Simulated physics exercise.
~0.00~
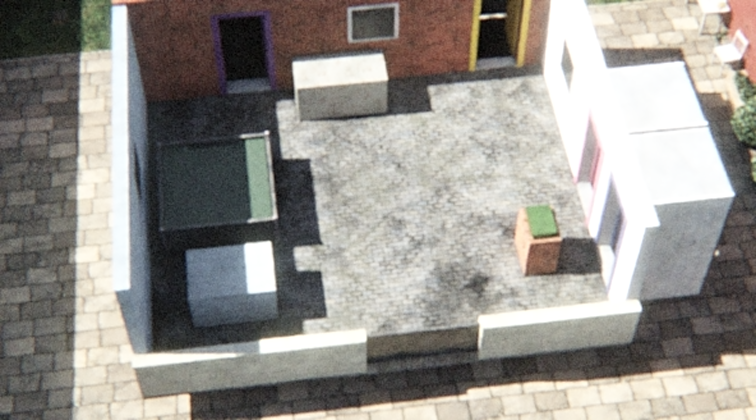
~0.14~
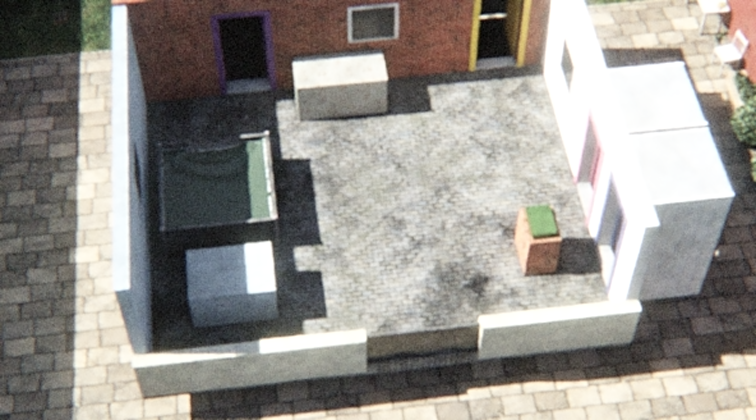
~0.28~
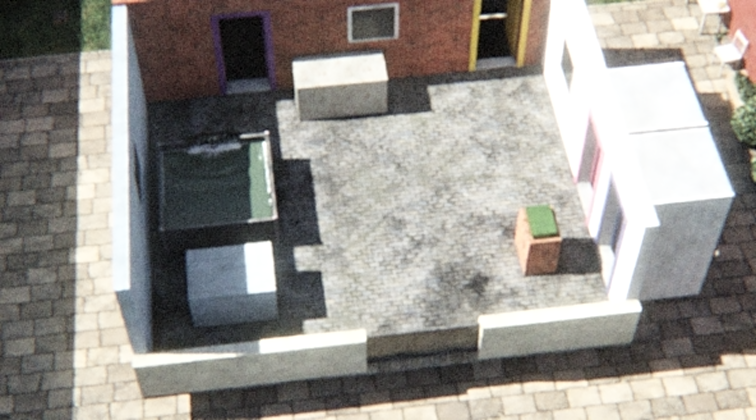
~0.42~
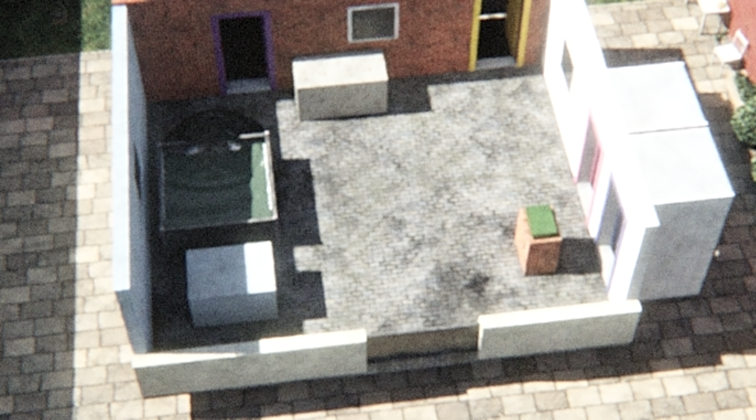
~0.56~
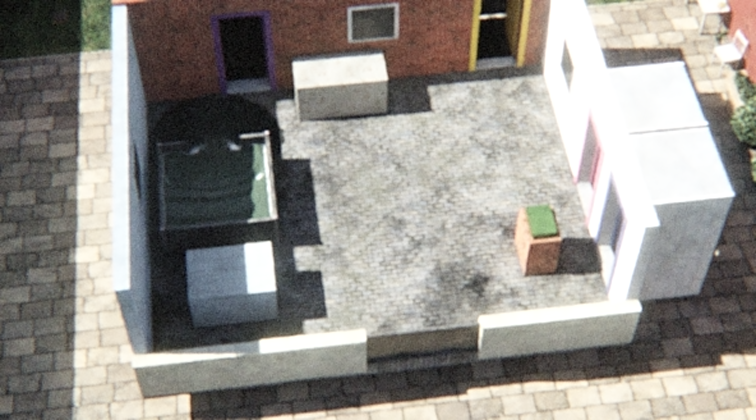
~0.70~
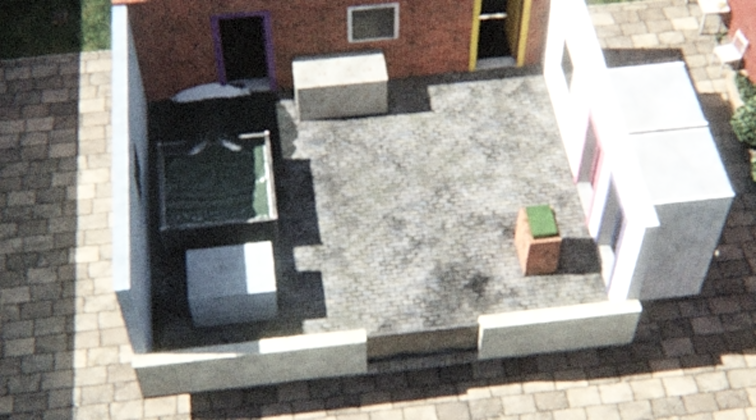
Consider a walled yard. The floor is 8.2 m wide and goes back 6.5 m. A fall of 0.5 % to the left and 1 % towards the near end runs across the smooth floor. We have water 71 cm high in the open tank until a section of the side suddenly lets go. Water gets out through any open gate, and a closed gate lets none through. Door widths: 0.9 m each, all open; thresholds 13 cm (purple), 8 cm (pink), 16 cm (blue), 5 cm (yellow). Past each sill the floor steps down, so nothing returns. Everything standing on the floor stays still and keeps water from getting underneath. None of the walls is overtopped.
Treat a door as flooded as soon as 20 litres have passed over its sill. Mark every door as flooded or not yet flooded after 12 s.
After that time, purple door: Flooded; pink door: Not yet flooded; blue door: Not yet flooded; yellow door: Not yet flooded.
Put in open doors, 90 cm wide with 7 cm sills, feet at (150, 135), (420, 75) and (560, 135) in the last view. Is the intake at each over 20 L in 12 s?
In that order: Beyond it, short of it, short of it.
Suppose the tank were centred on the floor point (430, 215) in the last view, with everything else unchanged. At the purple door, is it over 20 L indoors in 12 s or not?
Purple: Within limit.
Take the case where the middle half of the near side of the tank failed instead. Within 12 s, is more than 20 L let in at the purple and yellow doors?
Purple: Within the limit; yellow: Within the limit.
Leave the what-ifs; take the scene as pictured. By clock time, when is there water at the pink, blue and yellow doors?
Pink = 6.0 s, blue = 10.0 s, yellow = 2.6 s.
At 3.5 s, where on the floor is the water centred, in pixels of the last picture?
Close to (227, 166) in the last picture.
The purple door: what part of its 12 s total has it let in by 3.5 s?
Around 65 percent.
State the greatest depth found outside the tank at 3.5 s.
Depth: Approx. 29 cm.
After 1.4 s water covers 10 % of the floor and is deepest (52 cm) near (147, 102); purple door 29 cm at the sill, 41 L in, pink door not reached, blue door not reached, yellow door not reached.
After 2.2 s water covers 15 % of the floor and is deepest (38 cm) near (147, 102); purple door 30 cm at the sill, 121 L in, pink door not reached, blue door not reached, yellow door not reached.
After 3.5 s water covers 30 % of the floor and is deepest (29 cm) near (289, 101); purple door 25 cm at the sill, 203 L in, pink door not reached, blue door not reached, yellow door 1 cm at the sill, 0 L in.
After 7.0 s water covers 65 % of the floor and is deepest (19 cm) near (289, 101); purple door 17 cm at the sill, 313 L in, pink door 1 cm at the sill, 0 L in, blue door not reached, yellow door 1 cm at the sill, 0 L in.
After 12.0 s water covers 85 % of the floor and is deepest (12 cm) near (571, 329); purple door 9 cm at the sill, 323 L in, pink door 1 cm at the sill, 0 L in, blue door 7 cm at the sill, 0 L in, yellow door 1 cm at the sill, 0 L in.
